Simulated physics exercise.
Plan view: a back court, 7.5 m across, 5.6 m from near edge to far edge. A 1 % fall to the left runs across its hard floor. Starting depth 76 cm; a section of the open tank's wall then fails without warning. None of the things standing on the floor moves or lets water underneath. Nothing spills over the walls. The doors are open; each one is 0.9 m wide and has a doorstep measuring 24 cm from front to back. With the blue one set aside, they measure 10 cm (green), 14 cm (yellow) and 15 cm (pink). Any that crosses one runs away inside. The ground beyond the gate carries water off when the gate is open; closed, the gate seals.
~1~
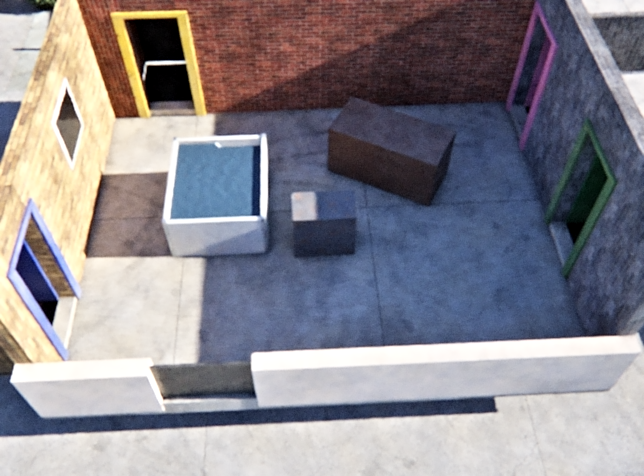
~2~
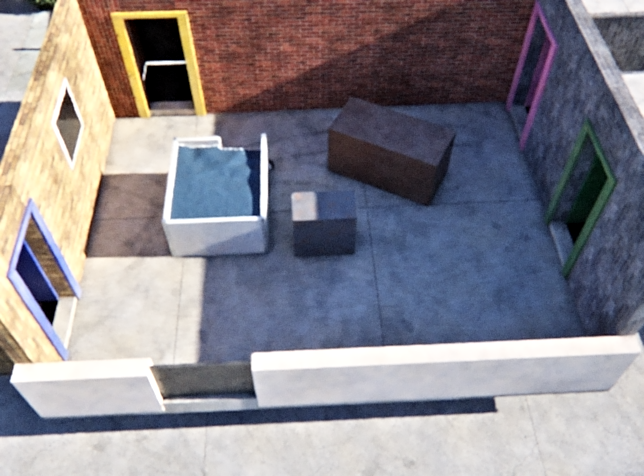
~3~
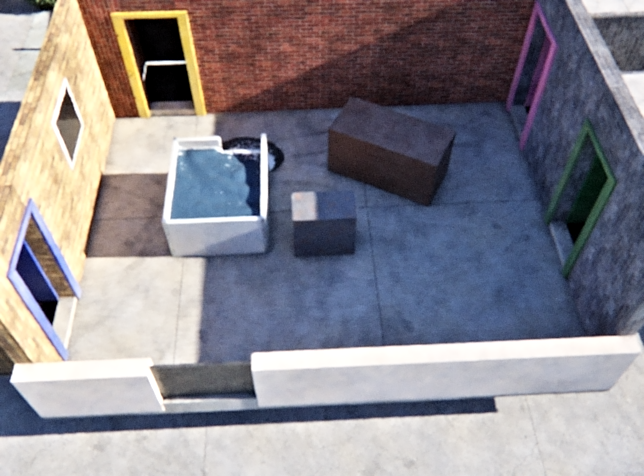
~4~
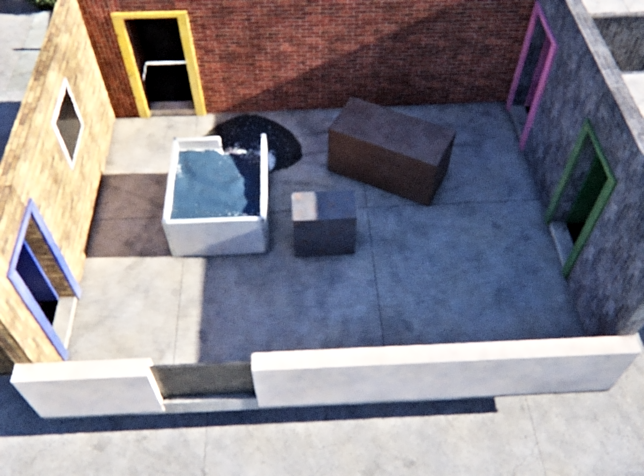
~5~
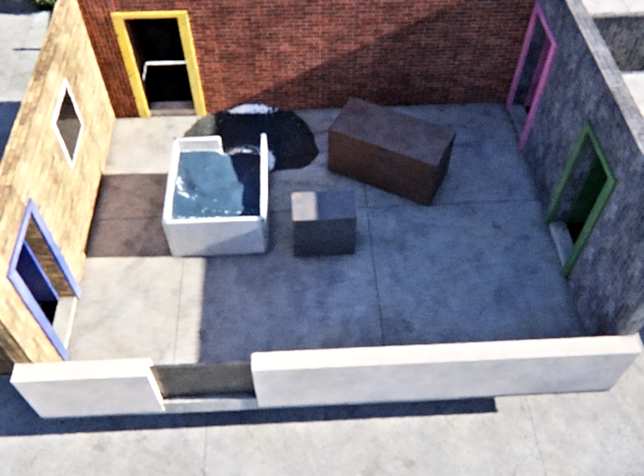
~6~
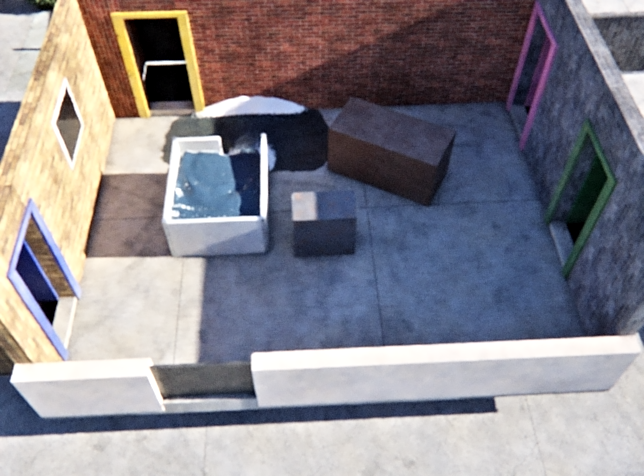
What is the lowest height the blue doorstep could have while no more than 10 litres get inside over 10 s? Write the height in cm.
7.5 cm.
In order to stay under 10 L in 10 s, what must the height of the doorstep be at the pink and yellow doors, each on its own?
You'd want some 14.5 cm at pink and some 11.5 cm at yellow.
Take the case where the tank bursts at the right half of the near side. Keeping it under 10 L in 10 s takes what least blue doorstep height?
Required height: Approx. 13.0 cm.
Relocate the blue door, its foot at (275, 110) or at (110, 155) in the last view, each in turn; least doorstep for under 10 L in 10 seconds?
Minimums: About 34 cm and 16 cm.
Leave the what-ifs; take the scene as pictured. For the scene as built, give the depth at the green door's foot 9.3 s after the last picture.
About 2.5 cm.
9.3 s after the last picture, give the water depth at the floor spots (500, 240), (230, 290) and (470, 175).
Close to 2, 3 and 4 cm deep.
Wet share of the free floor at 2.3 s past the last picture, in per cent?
About 35 per cent.
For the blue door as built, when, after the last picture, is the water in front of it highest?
The level tops out around 8.0 s.
Then, 0.7 s after the last picture water covers 15 % of the floor, deepest (41 cm) near (249, 119); it has not reached the blue door.
Then, 2.3 s after the last picture water covers 35 % of the floor, deepest (24 cm) near (249, 119); it has not reached the blue door.
Then, 9.3 s after the last picture water covers 95 % of the floor, deepest (10 cm) near (268, 381); 9 cm at the blue door, 8 litres in over its 8 cm doorstep.
At the blue door as built, the water peaked near 10 cm, 8.1 s after the last picture.
Run again over the same 10 s with other heights there, 13 litres in over 7 cm, 3 litres over 9.5 cm. The limit of 10 litres is kept from about 7.5 cm up.
